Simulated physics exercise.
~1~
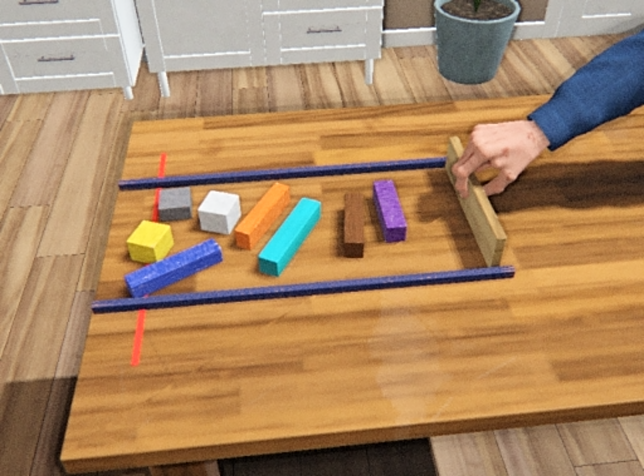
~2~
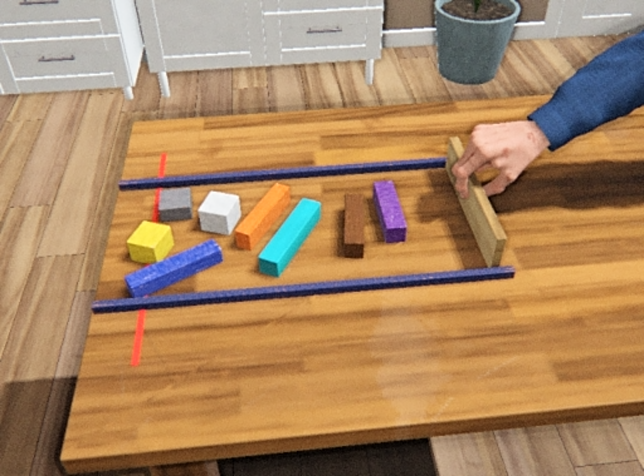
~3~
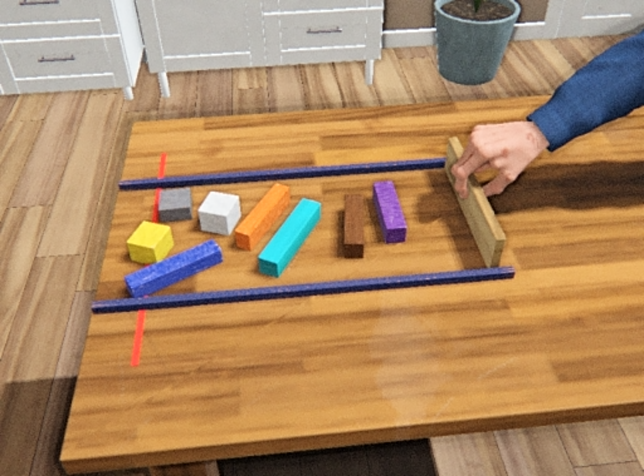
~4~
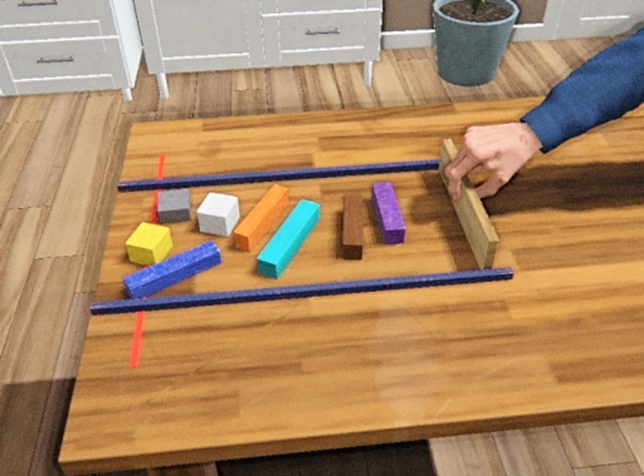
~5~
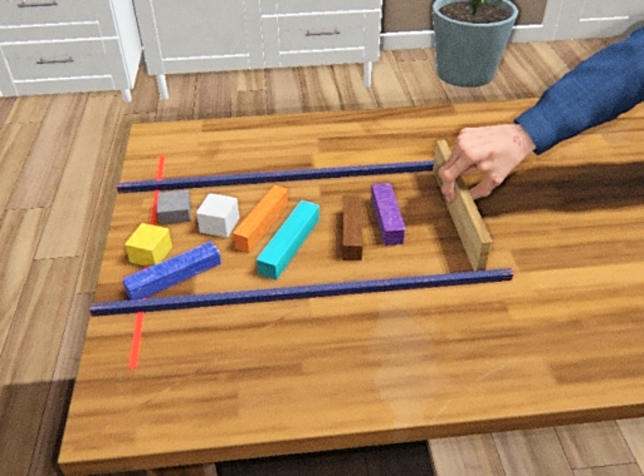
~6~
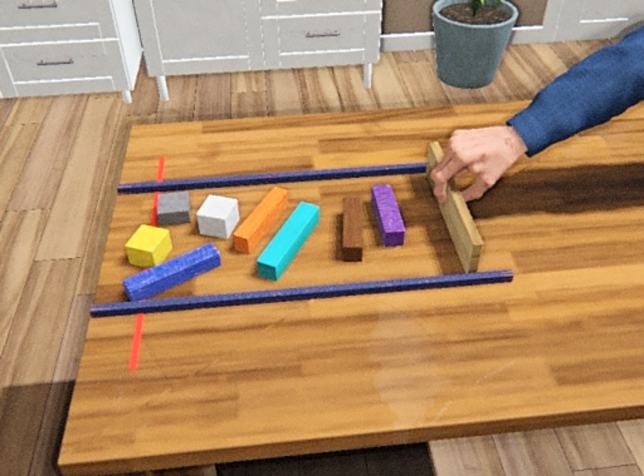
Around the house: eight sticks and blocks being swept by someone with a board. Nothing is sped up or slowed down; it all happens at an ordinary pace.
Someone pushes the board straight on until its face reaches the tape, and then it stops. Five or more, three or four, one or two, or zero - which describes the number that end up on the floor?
Most likely, upwards of four will tumble down.
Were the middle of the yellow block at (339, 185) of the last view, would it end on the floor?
In the end it hangs on.
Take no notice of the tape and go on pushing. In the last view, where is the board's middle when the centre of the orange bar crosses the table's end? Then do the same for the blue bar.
Its middle is around (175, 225) and around (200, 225).
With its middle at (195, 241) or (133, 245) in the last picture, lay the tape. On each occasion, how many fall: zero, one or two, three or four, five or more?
Taking the two tapes in that order, the answers are either three or four and five or over.
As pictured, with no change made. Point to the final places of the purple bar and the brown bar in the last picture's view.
Same order as the question: First (139, 234), second (117, 245).
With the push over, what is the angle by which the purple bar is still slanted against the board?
Roughly 0 degrees.
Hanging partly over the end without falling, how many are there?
The count is 0.
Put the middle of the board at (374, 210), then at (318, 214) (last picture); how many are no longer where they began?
That gives 2 for the first and 4 for the second.
Soon after, none off yet; yellow block at rest near (149, 247); grey block at rest near (174, 208); blue bar at rest near (174, 273).
Then, none off yet; yellow block at rest near (149, 247); grey block moved a little near (163, 208); blue bar at rest near (171, 274).
Further on, none off yet; yellow block moved about its own width near (108, 249); grey block moved well along near (118, 204); blue bar moved about its own width near (94, 291).
At rest, the number that fall off is five or more; fallen, turquoise stick, orange bar, white block, blue bar, grey block and yellow block.
